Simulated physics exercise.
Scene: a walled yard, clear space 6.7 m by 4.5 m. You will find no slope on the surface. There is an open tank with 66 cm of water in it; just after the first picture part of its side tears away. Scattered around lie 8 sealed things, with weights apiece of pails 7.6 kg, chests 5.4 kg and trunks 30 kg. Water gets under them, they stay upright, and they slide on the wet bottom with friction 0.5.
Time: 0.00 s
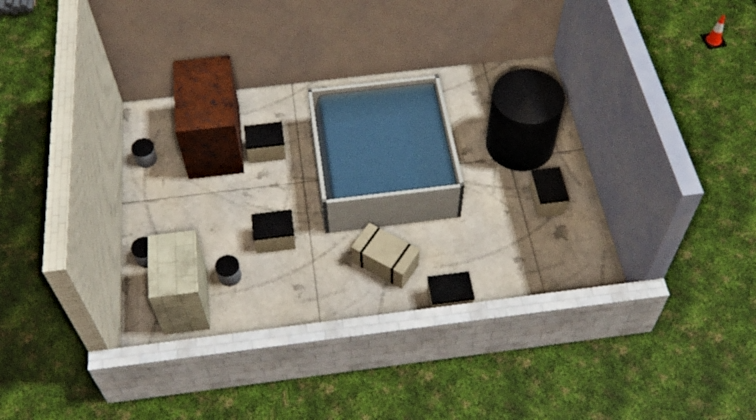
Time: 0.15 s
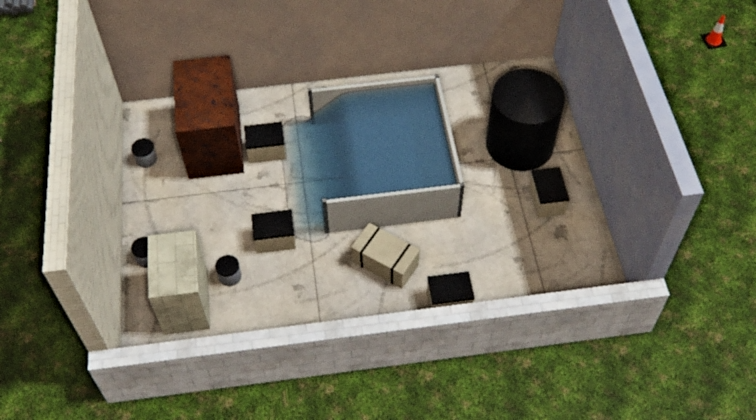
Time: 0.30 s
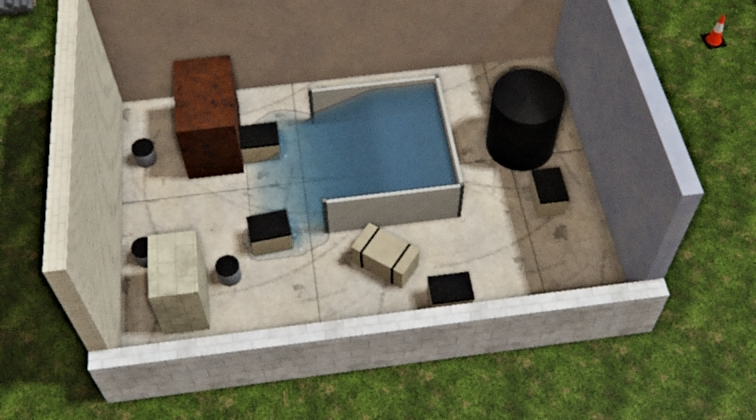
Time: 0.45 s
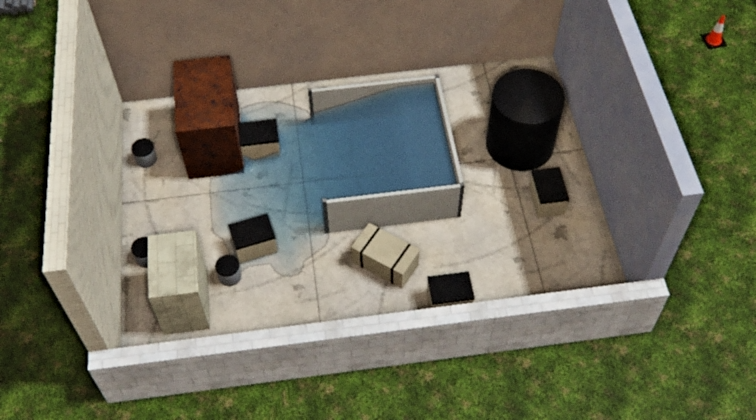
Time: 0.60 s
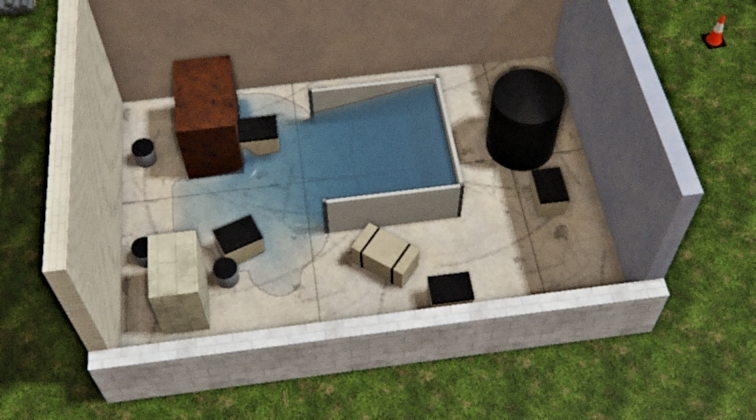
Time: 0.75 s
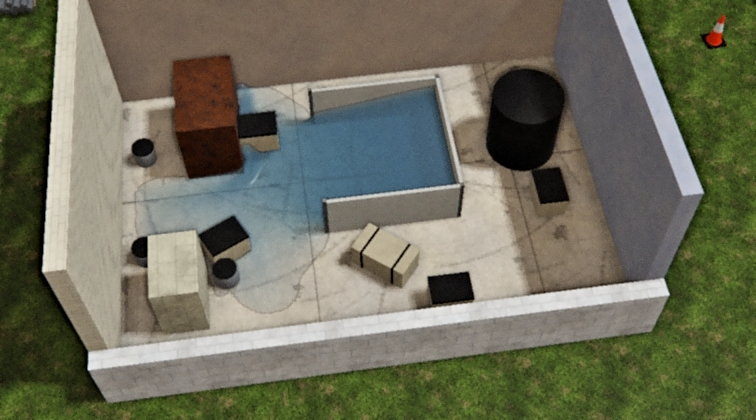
At first, blue water fills an open tank in a walled yard, with dark-topped chests and other objects standing around it. The tank's left side gives way and water spreads left across the floor. One chest slides left and slightly toward the viewer, turning as it goes, while most other objects barely move.
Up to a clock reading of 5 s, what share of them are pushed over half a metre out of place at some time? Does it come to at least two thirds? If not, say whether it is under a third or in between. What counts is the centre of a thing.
The proportion hits two thirds or exceeds it.
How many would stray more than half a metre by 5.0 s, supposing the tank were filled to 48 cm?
I count 5 of them in that case.
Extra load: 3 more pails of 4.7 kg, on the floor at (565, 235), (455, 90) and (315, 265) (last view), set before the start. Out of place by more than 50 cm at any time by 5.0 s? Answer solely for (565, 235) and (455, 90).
Within it, beyond it.
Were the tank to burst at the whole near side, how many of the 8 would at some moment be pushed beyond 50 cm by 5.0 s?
6.
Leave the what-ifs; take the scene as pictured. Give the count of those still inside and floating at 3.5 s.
Just then, the number is 4.
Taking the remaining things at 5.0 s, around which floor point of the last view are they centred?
Roughly at (393, 236).
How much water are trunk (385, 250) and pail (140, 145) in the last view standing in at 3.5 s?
I'd estimate 3 cm for the first and 22 cm for the second.
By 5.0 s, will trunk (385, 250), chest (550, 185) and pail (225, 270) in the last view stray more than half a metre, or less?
In order: Not as far, not as far and farther.
After 1.1 s 1 of 8 are over 50 cm from their spots; 2 afloat.
After 2.2 s 4 of 8 are over 50 cm from their spots; 4 afloat.
After 3.5 s 4 of 8 are over 50 cm from their spots; 4 afloat.
After 5.0 s 6 of 8 are over 50 cm from their spots, and 6 have been at some point; 5 afloat.
